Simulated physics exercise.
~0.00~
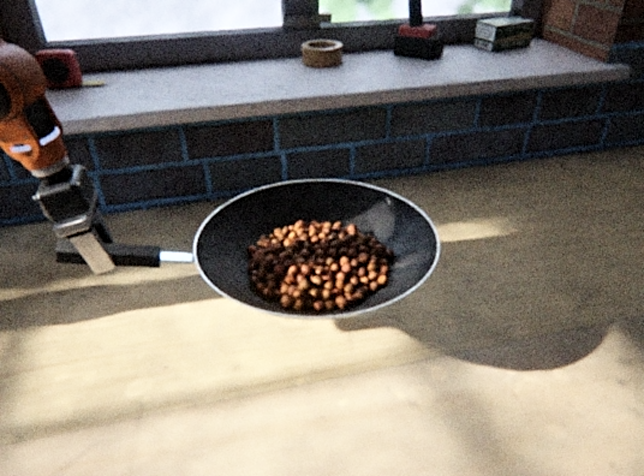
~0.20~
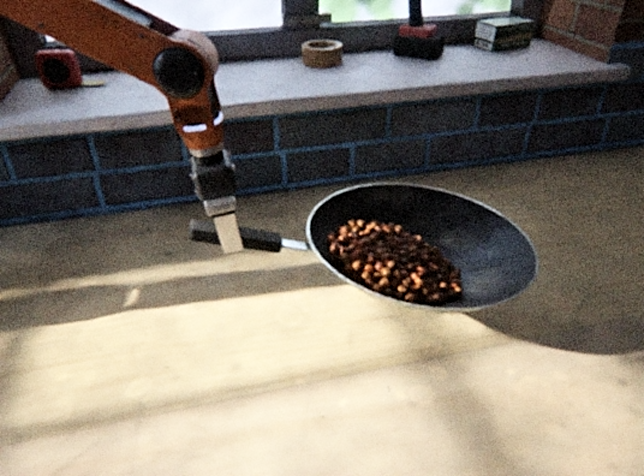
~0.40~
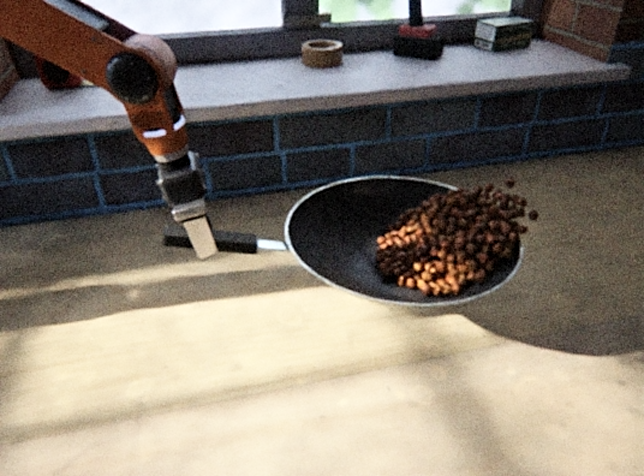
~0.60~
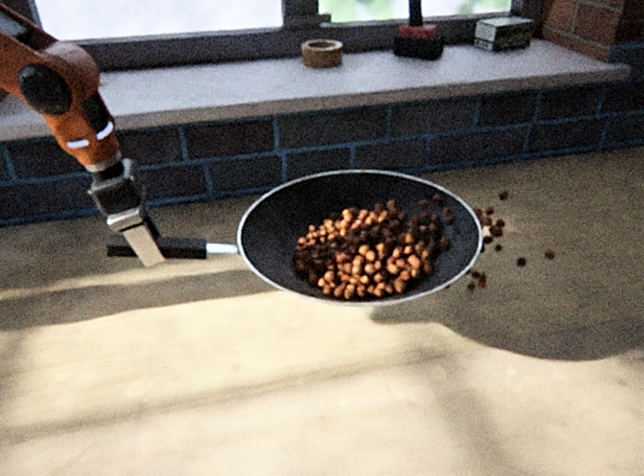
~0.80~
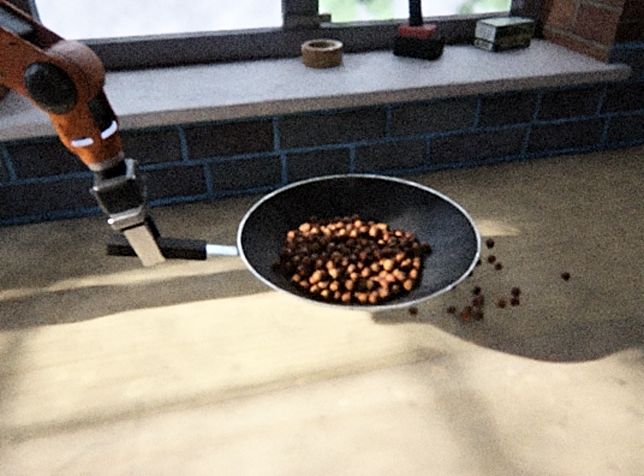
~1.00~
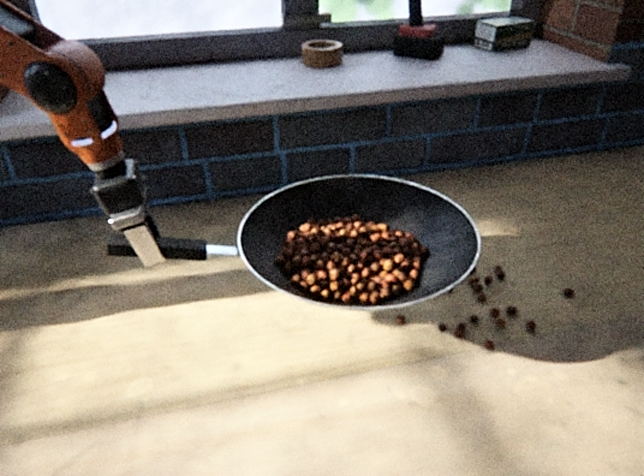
On a sunlit worktop beneath a brick-edged windowsill, an orange robot arm holds a dark wok by its handle, with a heap of brown hazelnuts inside. The arm moves the wok to the right, and the nuts bunch together in the pan. It then draws the wok back left, while the nuts surge up against the right side and some rise over the rim. As the wok continues left, most of them settle back inside, but a small scattering spills past the right edge. The wok stops, and the stray nuts spread across the worktop beside it, leaving most still in the pan.
